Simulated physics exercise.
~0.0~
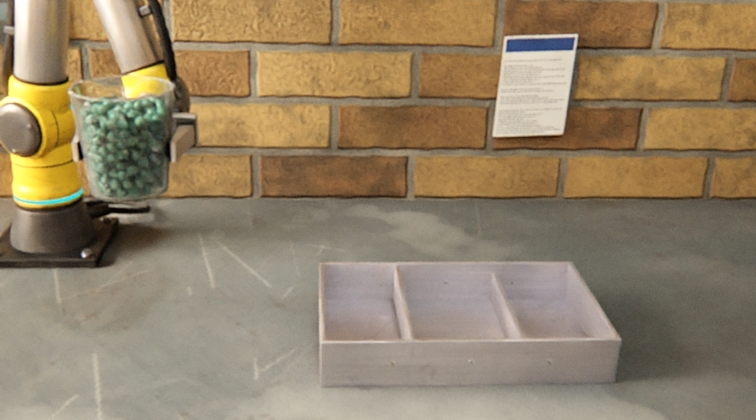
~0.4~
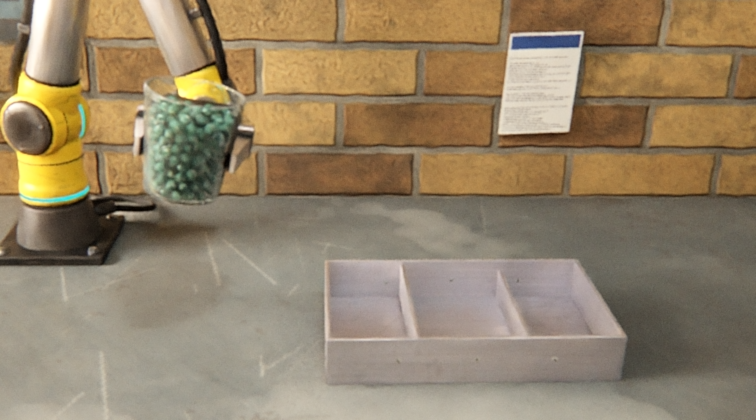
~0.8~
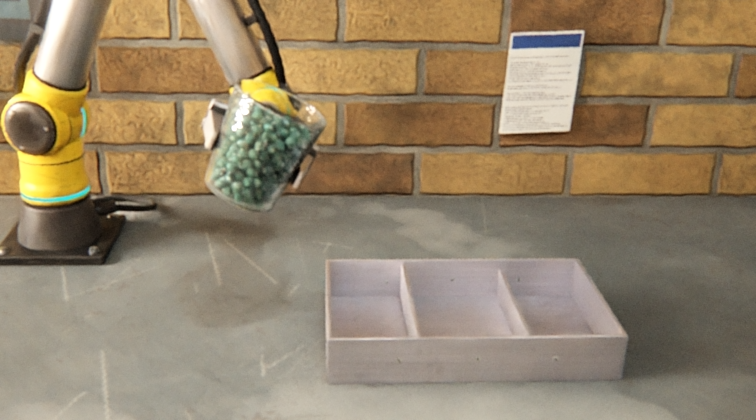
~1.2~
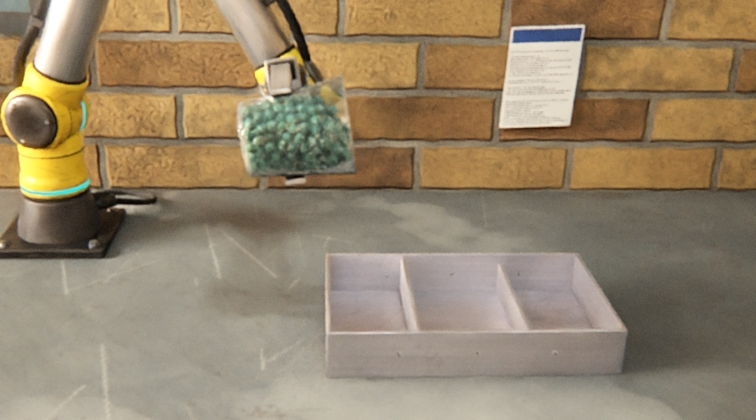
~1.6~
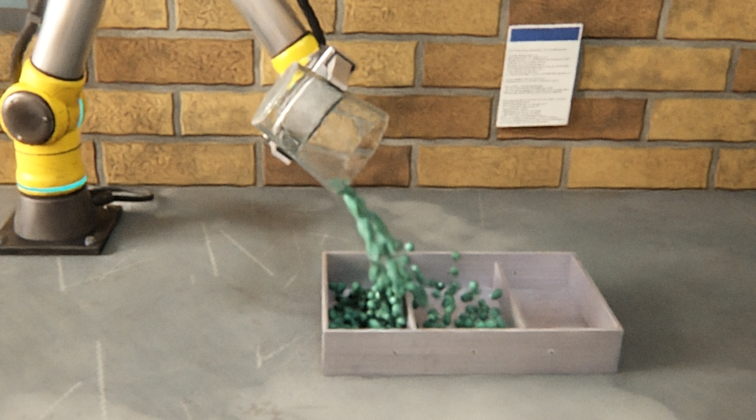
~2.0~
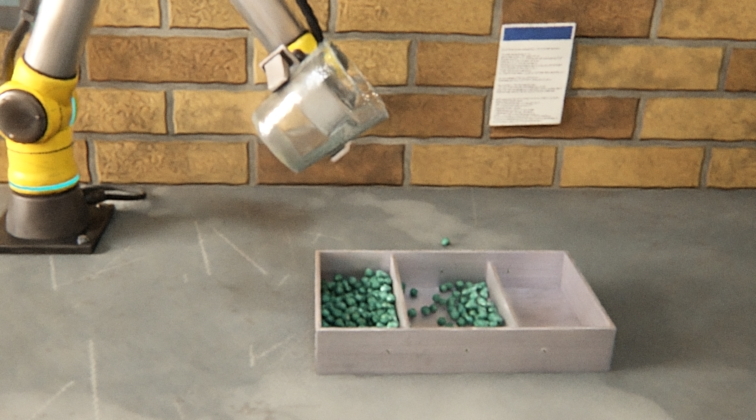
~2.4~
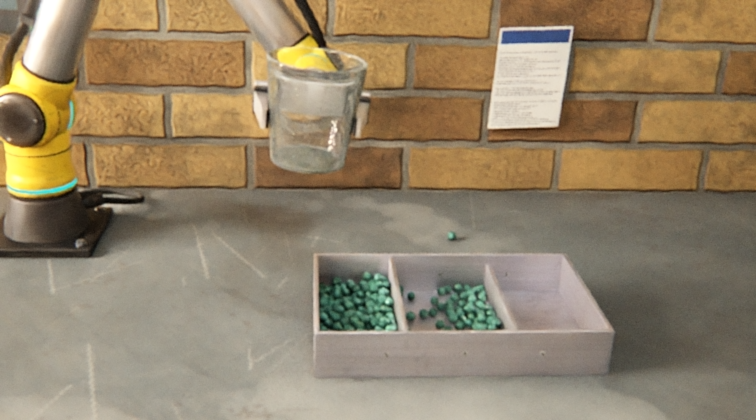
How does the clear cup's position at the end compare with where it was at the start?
At the start the cup is held at the left, close to the robot's base. At the end it is held upright much farther right, above and behind the left end of the divided box.
